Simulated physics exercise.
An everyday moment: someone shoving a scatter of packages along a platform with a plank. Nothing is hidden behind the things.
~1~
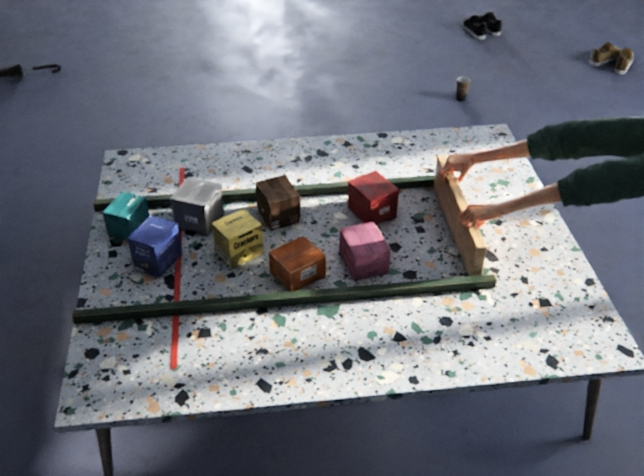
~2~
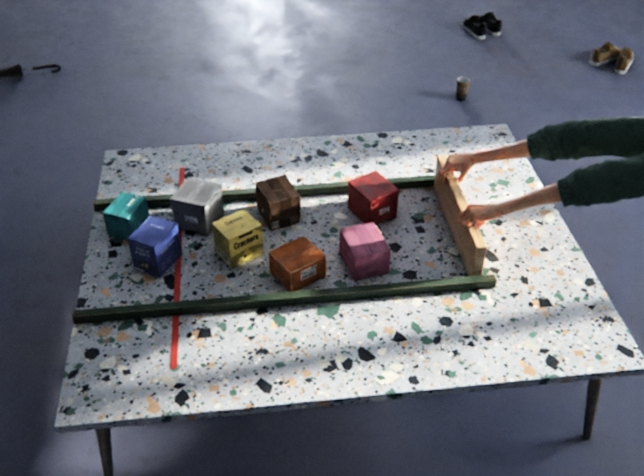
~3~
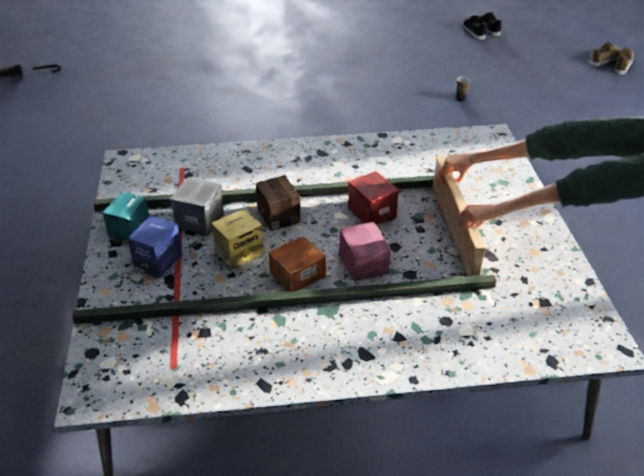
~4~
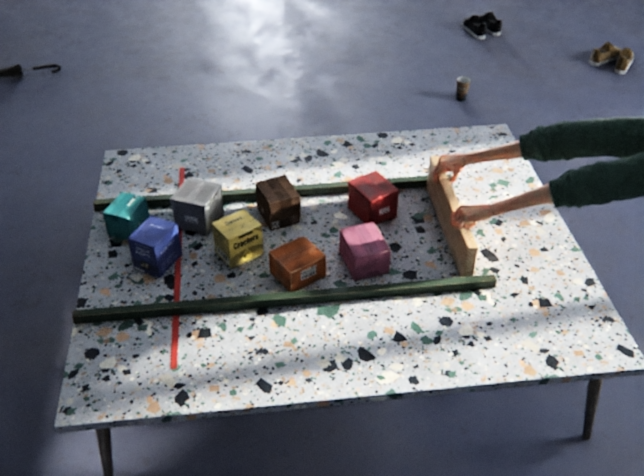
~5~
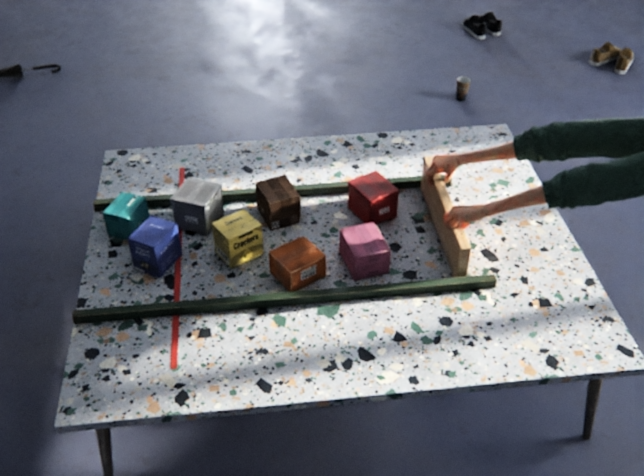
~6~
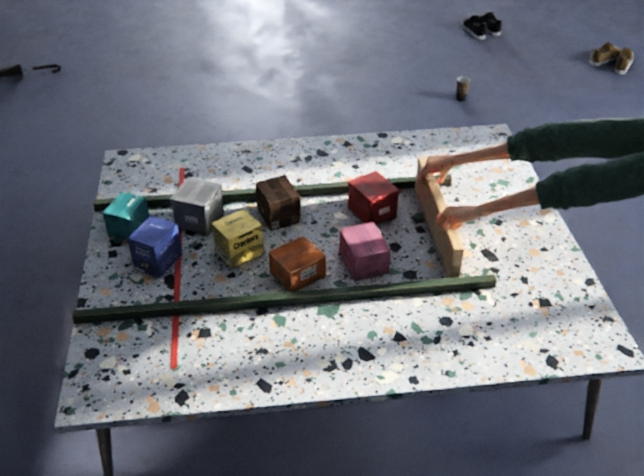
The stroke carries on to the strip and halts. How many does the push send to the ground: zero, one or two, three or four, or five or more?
As it turns out, the number that fall off is one or two.
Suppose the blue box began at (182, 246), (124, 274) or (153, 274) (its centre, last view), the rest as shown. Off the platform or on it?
Place by place, it does not fall; goes over; is lost.
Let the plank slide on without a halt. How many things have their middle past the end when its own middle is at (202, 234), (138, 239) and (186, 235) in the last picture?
It would be 1, 5 and 1.
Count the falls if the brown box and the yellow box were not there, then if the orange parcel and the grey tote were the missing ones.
First 0, then 0.
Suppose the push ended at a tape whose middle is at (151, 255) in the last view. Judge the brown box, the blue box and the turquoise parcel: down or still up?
The brown box remains up; the blue box drops off; the turquoise parcel is lost.
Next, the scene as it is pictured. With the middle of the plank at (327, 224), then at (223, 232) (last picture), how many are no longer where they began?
First 4, then 8.
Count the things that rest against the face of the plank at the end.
That makes 2.
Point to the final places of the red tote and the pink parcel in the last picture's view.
Near (160, 211) and (157, 266).
Soon after, none off yet; turquoise parcel at rest near (127, 216); blue box at rest near (156, 246); grey tote at rest near (198, 207).
By the end, the number that fall off is one or two; fallen, grey tote and turquoise parcel.
